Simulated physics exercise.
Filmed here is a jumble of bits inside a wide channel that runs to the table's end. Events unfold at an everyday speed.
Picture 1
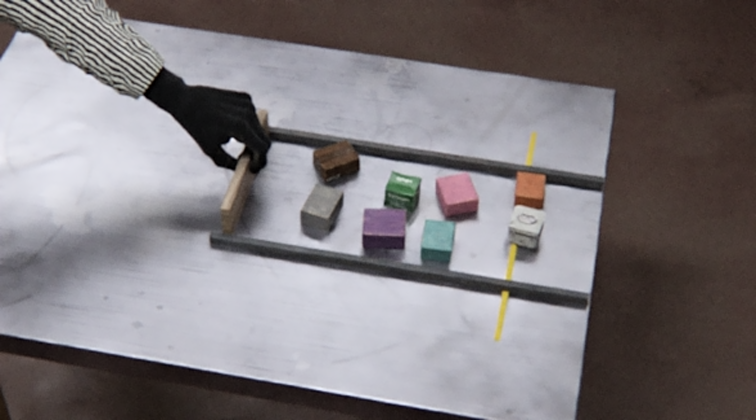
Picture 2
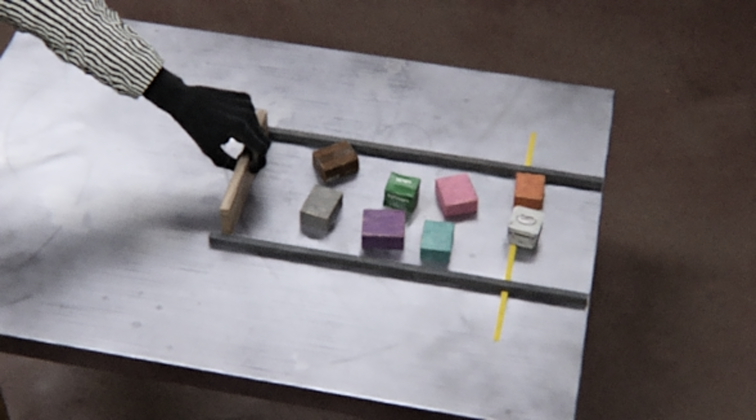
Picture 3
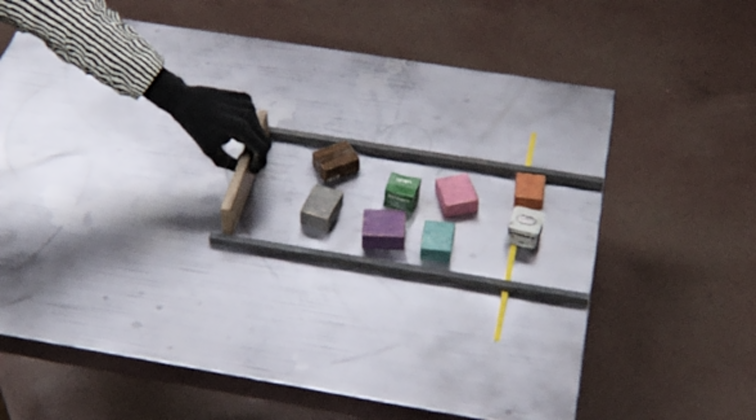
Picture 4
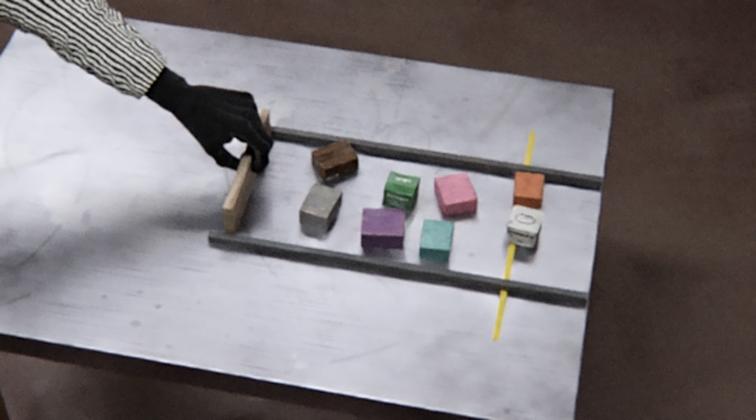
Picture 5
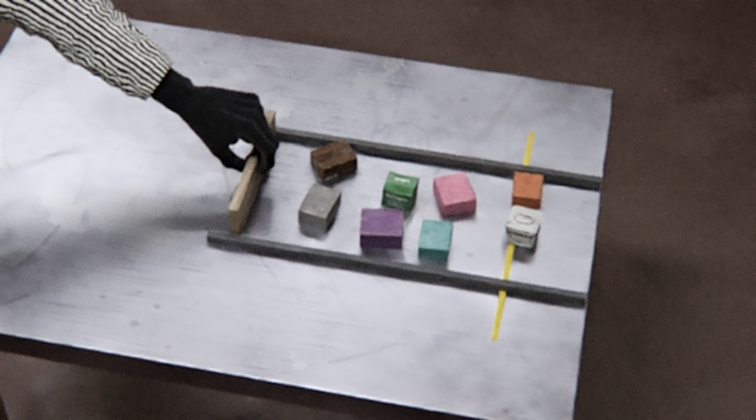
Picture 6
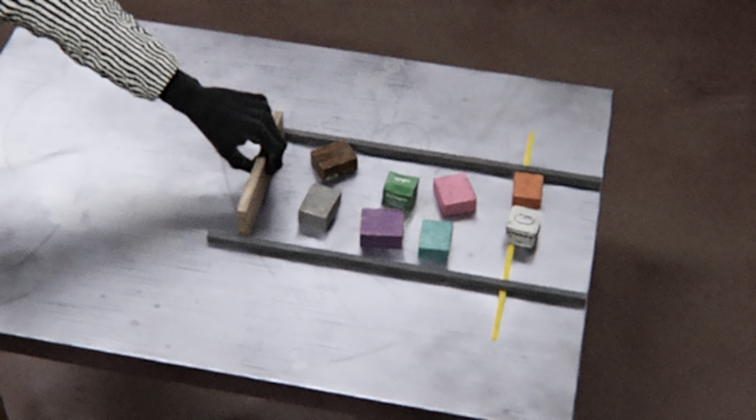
On a pale tabletop, a black-gloved hand held a wooden board still between two dark rails, then slid it slightly right toward the scattered colored blocks, which stayed where they were without being touched.
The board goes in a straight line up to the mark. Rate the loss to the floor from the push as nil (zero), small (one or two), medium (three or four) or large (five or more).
The loss is small.
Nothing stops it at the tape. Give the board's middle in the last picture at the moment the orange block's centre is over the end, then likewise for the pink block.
At (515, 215) for the orange block; at (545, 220) for the pink block.
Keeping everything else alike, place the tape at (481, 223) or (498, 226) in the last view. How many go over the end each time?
The first gives 0 and the second gives 0.
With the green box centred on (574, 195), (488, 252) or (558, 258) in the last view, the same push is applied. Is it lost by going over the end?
Place by place, it is lost; comes down; drops off.
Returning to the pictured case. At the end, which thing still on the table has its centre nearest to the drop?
I'd say the orange block.
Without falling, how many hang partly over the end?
I'd say 1 of them.
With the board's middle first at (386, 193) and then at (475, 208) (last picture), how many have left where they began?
5 and 8.
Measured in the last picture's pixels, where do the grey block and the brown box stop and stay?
The grey block settles near (527, 240); as for the brown box, near (543, 186).
Early on, none off yet; white case at rest near (523, 228); orange block at rest near (527, 191); pink block at rest near (455, 194).
A while later, none off yet; white case at rest near (523, 228); orange block at rest near (527, 191); pink block travelled about its own width near (491, 200).
Finally, the number that fall off is one or two; lost, turquoise block.
